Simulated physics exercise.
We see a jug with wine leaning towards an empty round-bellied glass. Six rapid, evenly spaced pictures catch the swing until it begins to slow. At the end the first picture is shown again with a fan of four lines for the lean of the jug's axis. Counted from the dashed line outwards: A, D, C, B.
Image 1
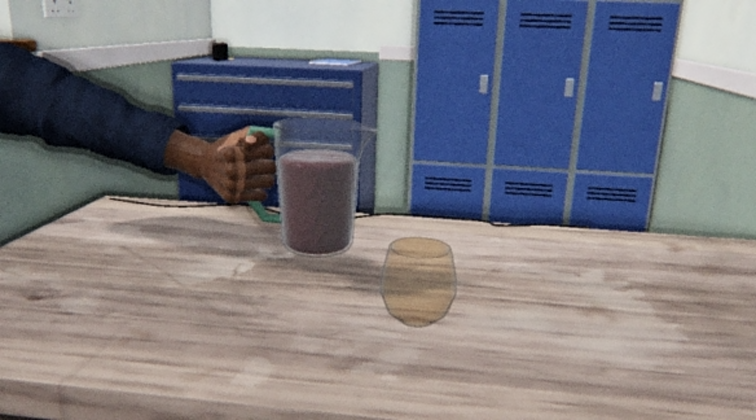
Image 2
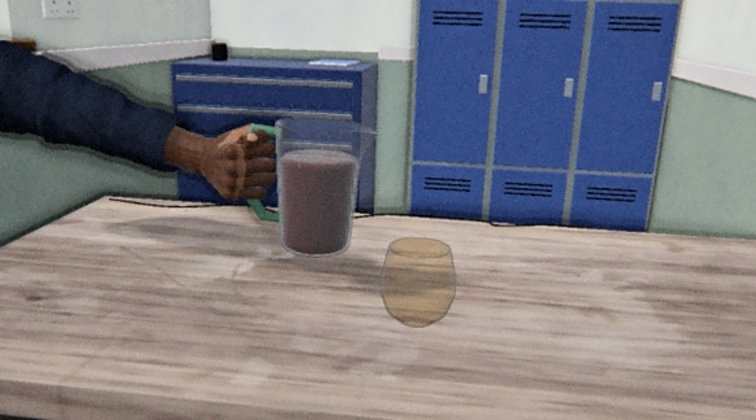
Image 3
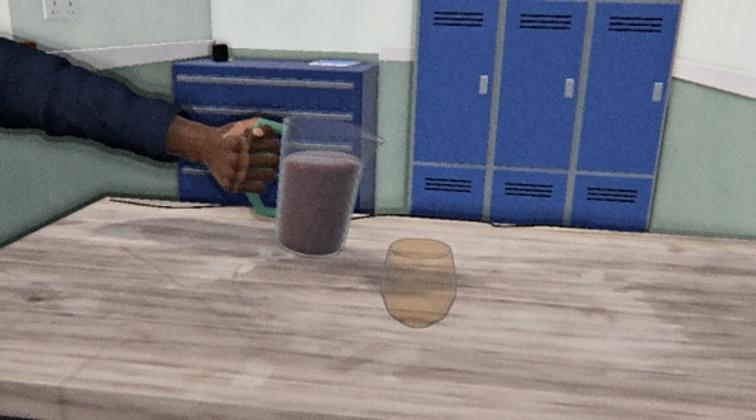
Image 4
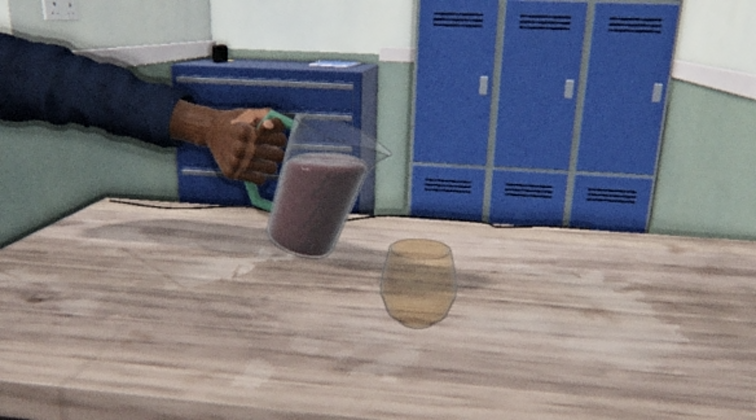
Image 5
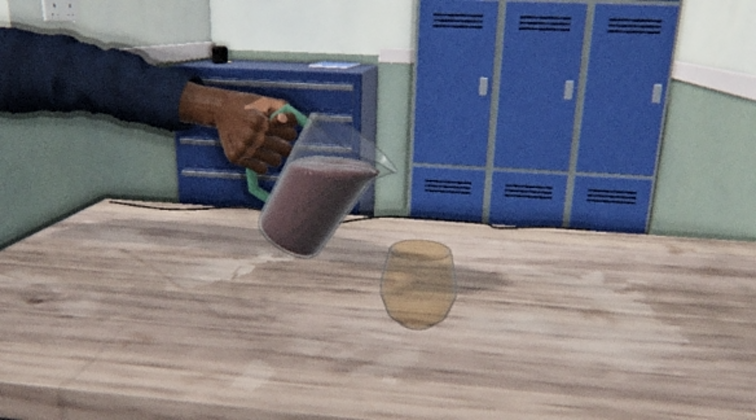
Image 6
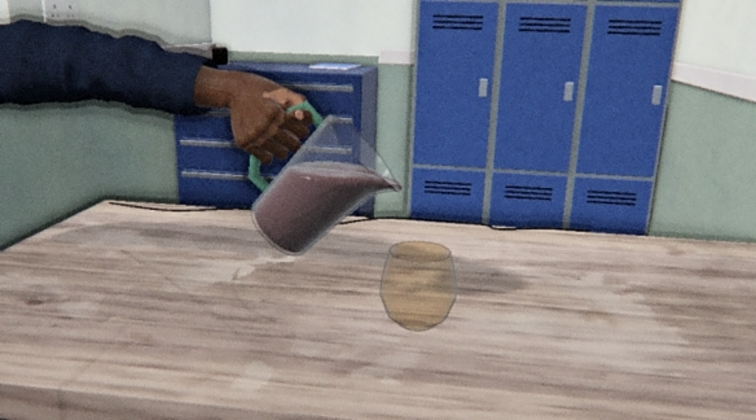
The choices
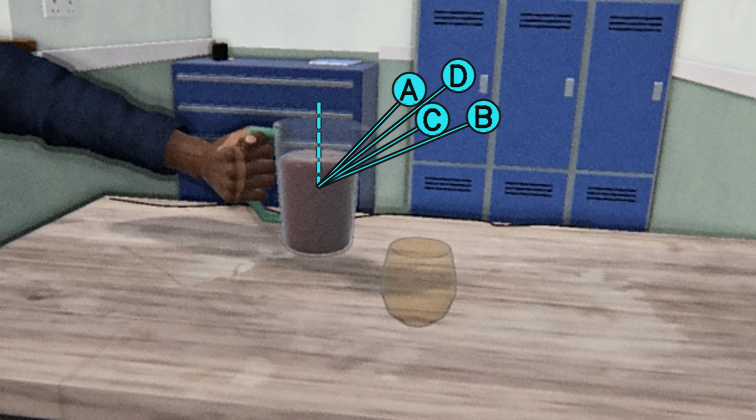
At first, a hand holds a clear jug of dark purplish liquid by its green handle, upright above a wooden table beside an empty round-bellied glass. The hand then tilts the jug slowly to the right, steepening the lean until the liquid reaches toward the spout, with none leaving it.
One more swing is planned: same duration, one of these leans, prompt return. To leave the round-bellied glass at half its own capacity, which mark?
Go for B.
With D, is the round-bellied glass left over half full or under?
Under.
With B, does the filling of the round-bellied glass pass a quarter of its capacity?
Yes, clearly.
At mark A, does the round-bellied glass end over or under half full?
Under.
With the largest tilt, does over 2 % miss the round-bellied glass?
No, it does not.
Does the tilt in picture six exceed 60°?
No, it does not.
On the marked copy, A at (398, 103); B at (467, 124); C at (417, 128); D at (445, 86).
For mark A, the round-bellied glass ends with about 9 % of what it can hold.
For mark B, the round-bellied glass ends with about 50 % of what it can hold.
For mark C, the round-bellied glass ends with about 32 % of what it can hold.
For mark D, the round-bellied glass ends with about 19 % of what it can hold.
